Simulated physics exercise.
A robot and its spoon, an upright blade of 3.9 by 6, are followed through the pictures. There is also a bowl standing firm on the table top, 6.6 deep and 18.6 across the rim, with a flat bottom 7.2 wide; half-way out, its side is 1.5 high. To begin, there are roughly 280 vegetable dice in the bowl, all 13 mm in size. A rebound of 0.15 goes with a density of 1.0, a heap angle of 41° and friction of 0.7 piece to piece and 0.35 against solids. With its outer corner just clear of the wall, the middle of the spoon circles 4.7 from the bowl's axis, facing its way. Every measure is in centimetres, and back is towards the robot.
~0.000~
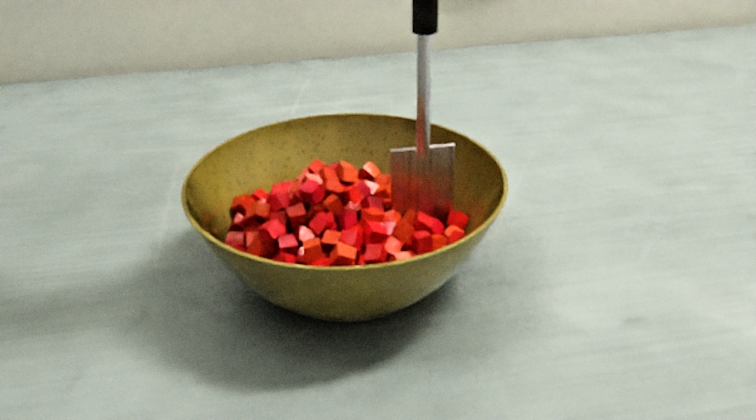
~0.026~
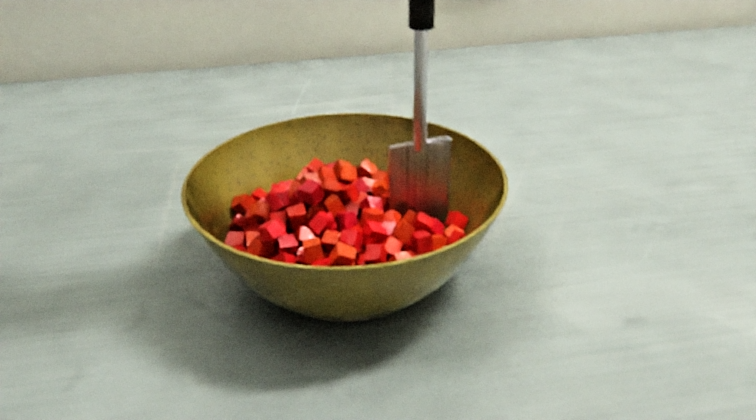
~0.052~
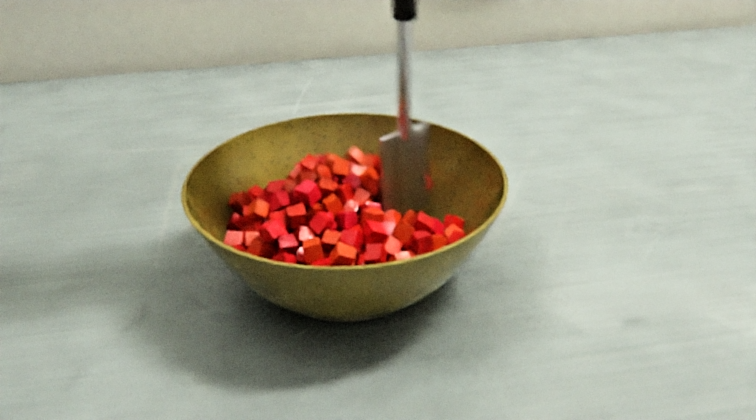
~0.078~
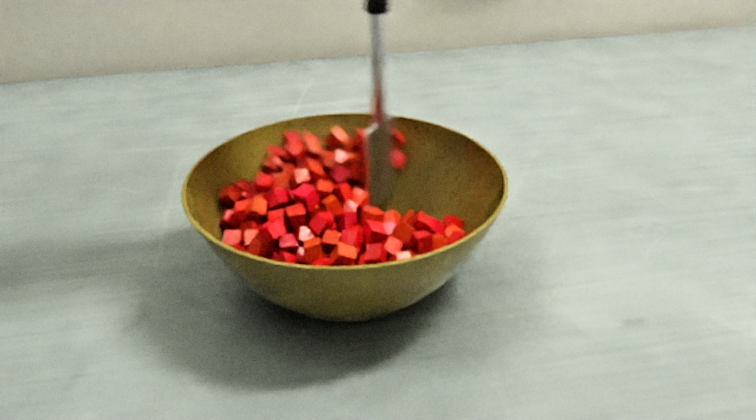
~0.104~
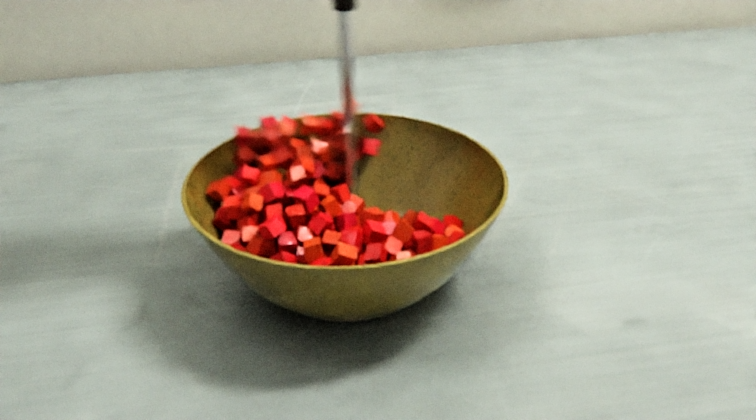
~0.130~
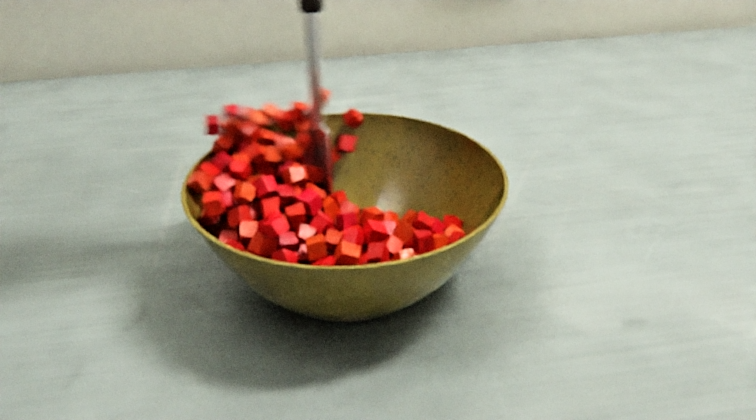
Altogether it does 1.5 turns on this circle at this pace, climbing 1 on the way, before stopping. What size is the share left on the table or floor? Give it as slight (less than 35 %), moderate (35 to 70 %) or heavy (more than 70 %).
It is moderate.
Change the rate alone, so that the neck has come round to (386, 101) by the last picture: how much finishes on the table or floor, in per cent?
Something like 20 percent, roughly.
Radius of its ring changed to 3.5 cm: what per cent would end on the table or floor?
That would make it around 30 percent.
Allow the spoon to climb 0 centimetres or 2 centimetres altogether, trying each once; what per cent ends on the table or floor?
About 55 and 40 per cent.
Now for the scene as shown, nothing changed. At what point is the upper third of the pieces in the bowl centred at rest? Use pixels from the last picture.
Close to (311, 260).
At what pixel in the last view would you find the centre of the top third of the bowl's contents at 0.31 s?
Around (419, 227).
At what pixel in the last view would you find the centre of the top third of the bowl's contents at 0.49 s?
(334, 146).
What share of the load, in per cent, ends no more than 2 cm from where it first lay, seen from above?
Around 10 in a hundred, roughly.
By 0.31 s, 270° round, highest piece 11 above the table; 217 in the bowl, 18 on the table or floor, 47 in flight or on the tool.
By 0.49 s, 78° round, highest piece 9 above the table; 160 in the bowl, 94 on the table or floor, 28 in flight or on the tool.
By 0.78 s, 180° round, highest piece 6 above the table; 142 in the bowl, 140 on the table or floor.
By 1.48 s, 180° round, highest piece 6 above the table; 142 in the bowl, 140 on the table or floor.
Final count, 142 in the bowl, 140 on the table or floor. That is 50 % on the table or floor.
